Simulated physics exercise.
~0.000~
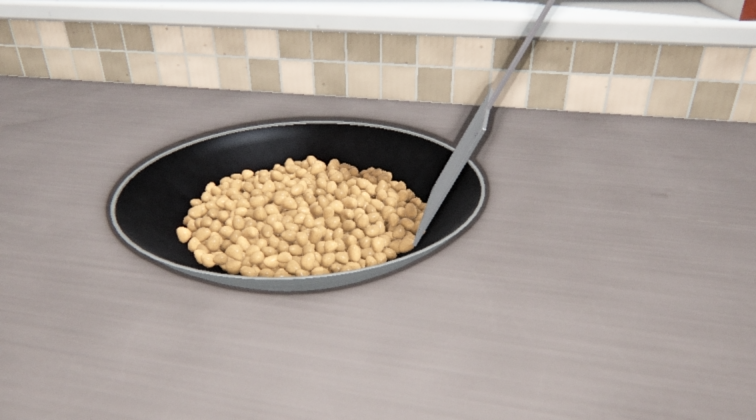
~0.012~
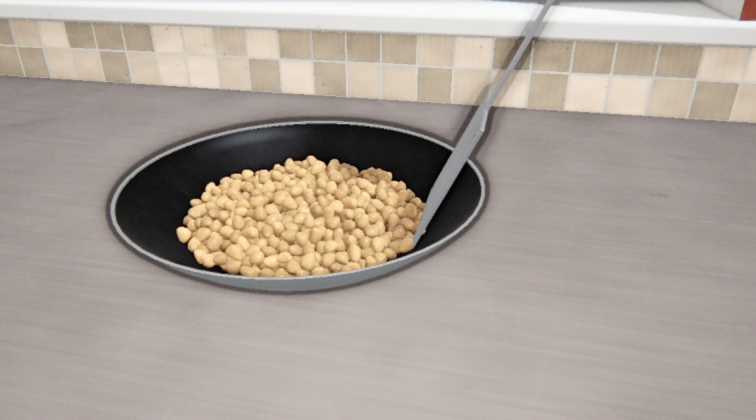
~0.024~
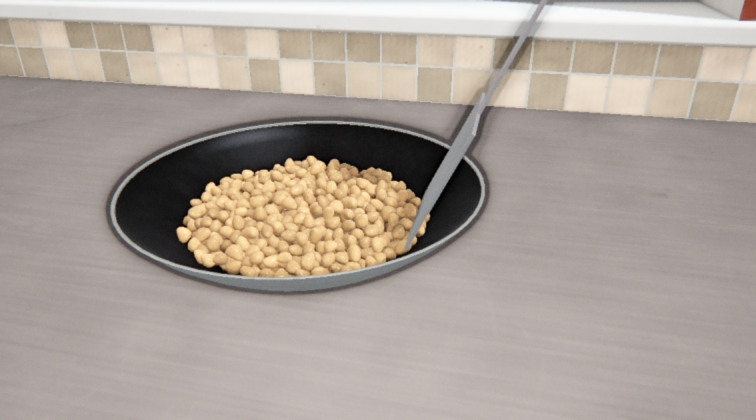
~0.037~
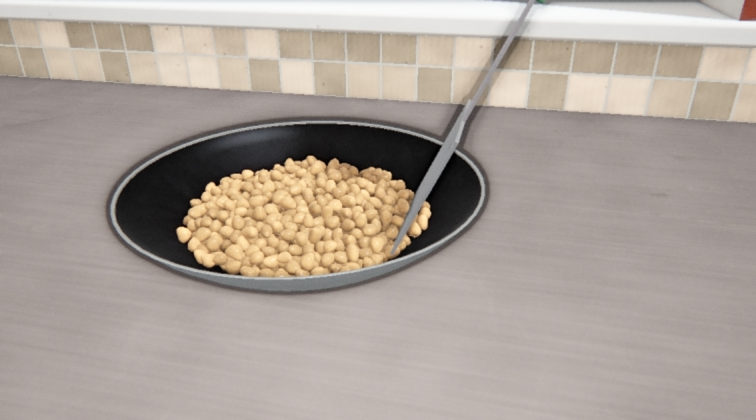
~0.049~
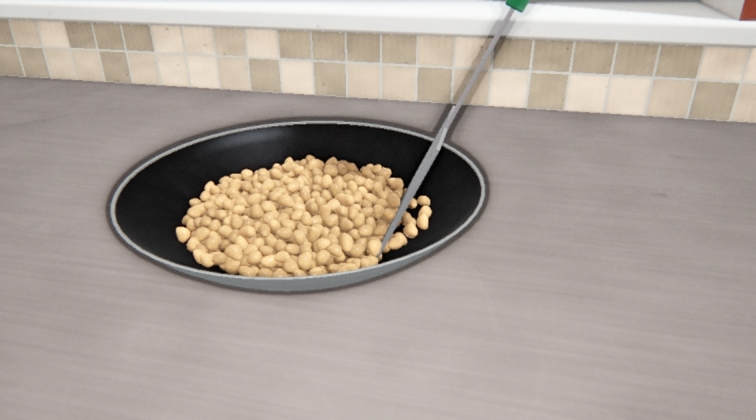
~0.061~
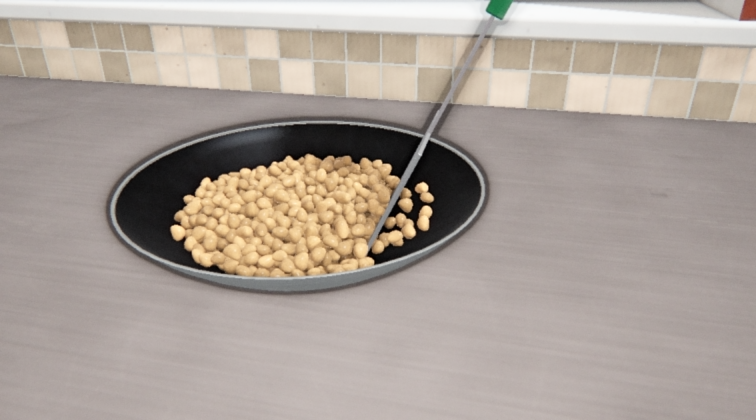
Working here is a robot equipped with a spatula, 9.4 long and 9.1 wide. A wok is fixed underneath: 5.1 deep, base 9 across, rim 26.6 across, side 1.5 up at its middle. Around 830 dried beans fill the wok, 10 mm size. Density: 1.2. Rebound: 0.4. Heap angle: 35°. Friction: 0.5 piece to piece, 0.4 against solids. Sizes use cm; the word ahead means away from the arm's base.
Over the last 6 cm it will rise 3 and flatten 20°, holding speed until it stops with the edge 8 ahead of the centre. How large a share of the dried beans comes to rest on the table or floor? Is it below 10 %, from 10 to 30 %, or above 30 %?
Above 30 %.
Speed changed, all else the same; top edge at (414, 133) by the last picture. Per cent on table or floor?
50 %.
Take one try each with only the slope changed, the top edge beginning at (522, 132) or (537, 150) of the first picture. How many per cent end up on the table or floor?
First try around 45 percent, second around 35 percent.
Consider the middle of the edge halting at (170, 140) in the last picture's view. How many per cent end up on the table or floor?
Around 50 percent ends on the table or floor.
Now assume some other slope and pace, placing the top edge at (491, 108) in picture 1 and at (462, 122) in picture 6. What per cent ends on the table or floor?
It comes to something like 20 %, give or take.
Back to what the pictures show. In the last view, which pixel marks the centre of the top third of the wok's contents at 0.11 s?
Near (267, 182).
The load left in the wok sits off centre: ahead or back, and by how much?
The balance point is about 4.0 cm ahead.
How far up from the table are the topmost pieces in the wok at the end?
Height at rest: Roughly 5.5 cm.
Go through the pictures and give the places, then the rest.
Spatula top edge at (489, 107), sloping 65°; upper third of the load around (305, 202), from x 185 to 425, top at y 160; 832 in the wok, in the first frame.
Spatula top edge at (487, 107), sloping 65°; upper third of the load around (305, 202), from x 185 to 425, top at y 160, in the second frame.
Spatula top edge at (479, 111), sloping 65°; upper third of the load around (304, 201), from x 185 to 425, top at y 160, in the third frame.
Spatula top edge at (464, 119), sloping 65°; upper third of the load around (305, 201), from x 185 to 425, top at y 160, in the fourth frame.
Spatula top edge at (447, 125), sloping 65°; upper third of the load around (305, 199), from x 185 to 425, top at y 160, in the fifth frame.
Spatula top edge at (431, 130), sloping 65°; upper third of the load around (303, 195), from x 180 to 425, top at y 160; 832 in the wok, in the sixth frame.
By 0.11 s, sloping 65°, highest piece 8 above the table; 832 in the wok.
By 0.16 s, sloping 59°, highest piece 9 above the table; 820 in the wok, 12 on the blade or in flight.
By 0.39 s, sloping 45°, highest piece 8 above the table; 487 in the wok, 276 on the table or floor, 69 on the blade or in flight.
By 1.44 s, sloping 45°, highest piece 6 above the table; 486 in the wok, 346 on the table or floor.
Final count, 486 in the wok, 346 on the table or floor. That is 42 % on the table or floor.
